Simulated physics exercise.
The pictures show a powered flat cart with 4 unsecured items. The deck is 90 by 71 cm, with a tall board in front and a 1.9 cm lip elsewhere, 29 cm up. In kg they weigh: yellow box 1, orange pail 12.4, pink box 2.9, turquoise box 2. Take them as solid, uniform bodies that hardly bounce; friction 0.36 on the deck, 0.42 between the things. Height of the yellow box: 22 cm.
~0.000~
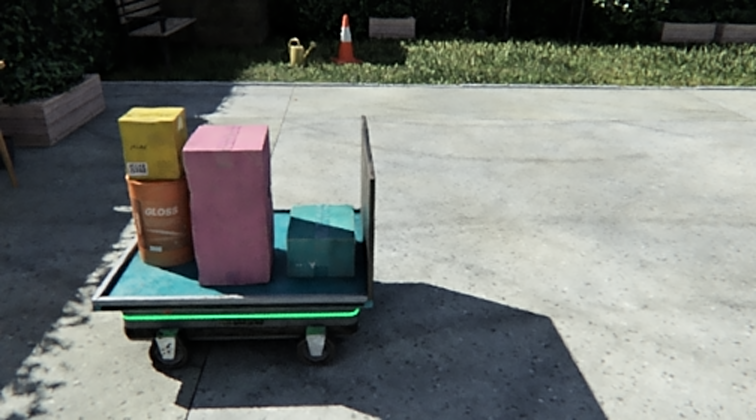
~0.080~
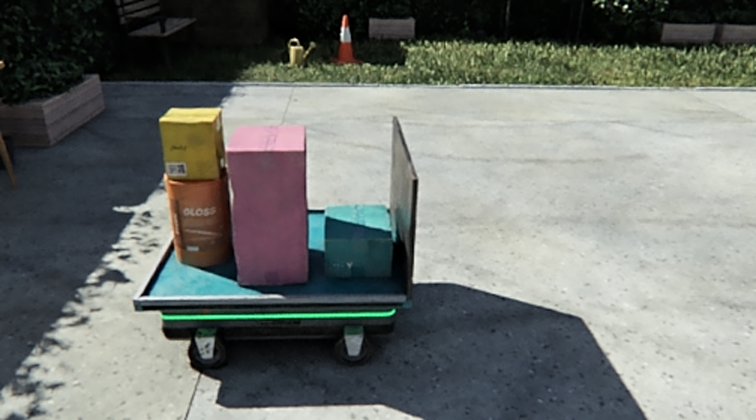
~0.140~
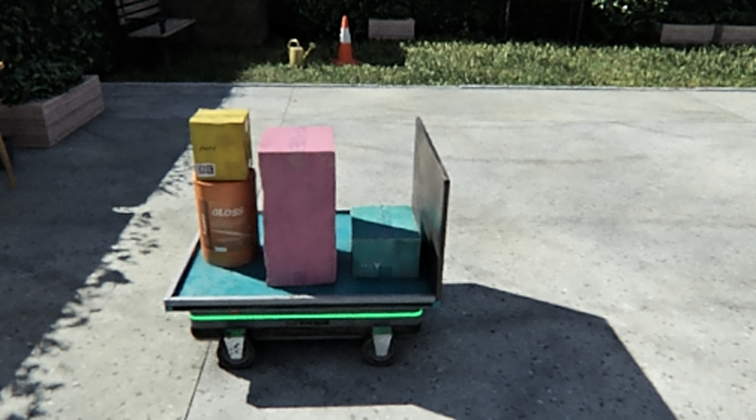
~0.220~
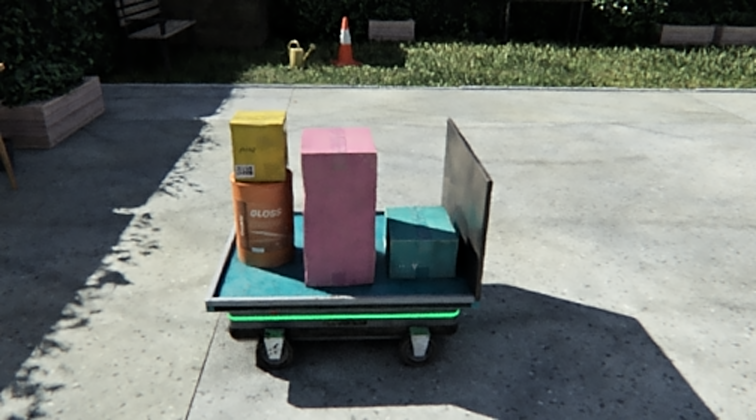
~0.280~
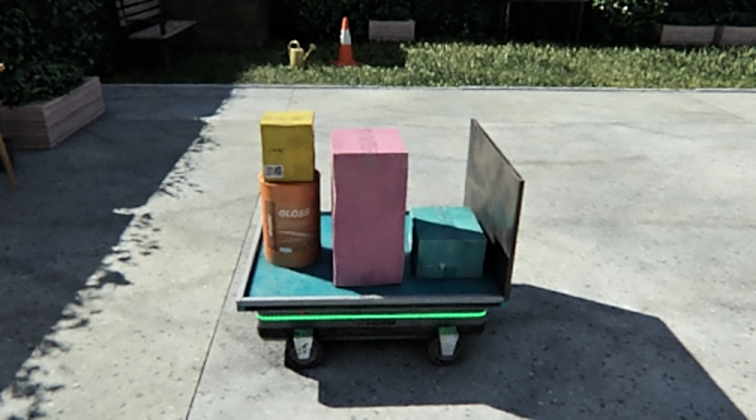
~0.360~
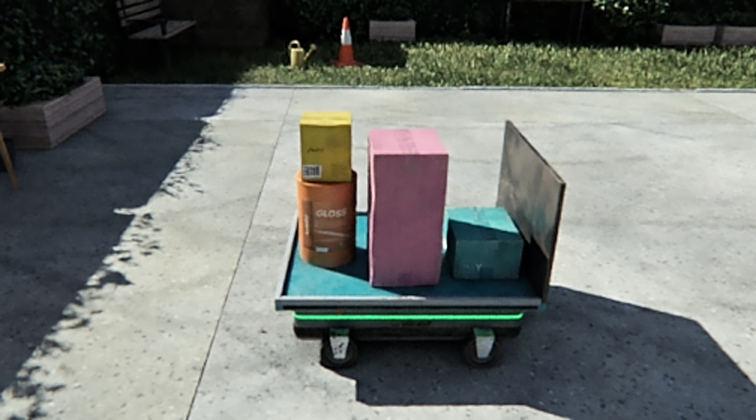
A flat cart carrying a tall pink box, a turquoise box and a yellow box stacked on an orange pail rolled steadily to the right across sunlit pavement, its load staying in place.
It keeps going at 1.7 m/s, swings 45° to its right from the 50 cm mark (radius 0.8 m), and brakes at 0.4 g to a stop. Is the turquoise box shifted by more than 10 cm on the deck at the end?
The turquoise box gets shifted.
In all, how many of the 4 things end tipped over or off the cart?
That comes to 0.
By 0.56 s, 95 cm covered, turned 22°; turquoise box 14 cm from its spot near (572, 255); pink box 4 cm from its spot.
By 0.66 s, 112 cm covered, turned 34°; turquoise box 23 cm from its spot near (624, 268); pink box 7 cm from its spot.
By 0.76 s, 129 cm covered, turned 43°; turquoise box 25 cm from its spot near (675, 292); pink box 8 cm from its spot.
By 1.06 s, 171 cm covered, turned 45°; turquoise box 22 cm from its spot; pink box 8 cm from its spot.
When it is over (1.7 s), not toppled but over 10 cm from the start, pink box and turquoise box; the other 2 within 10 cm of the start.
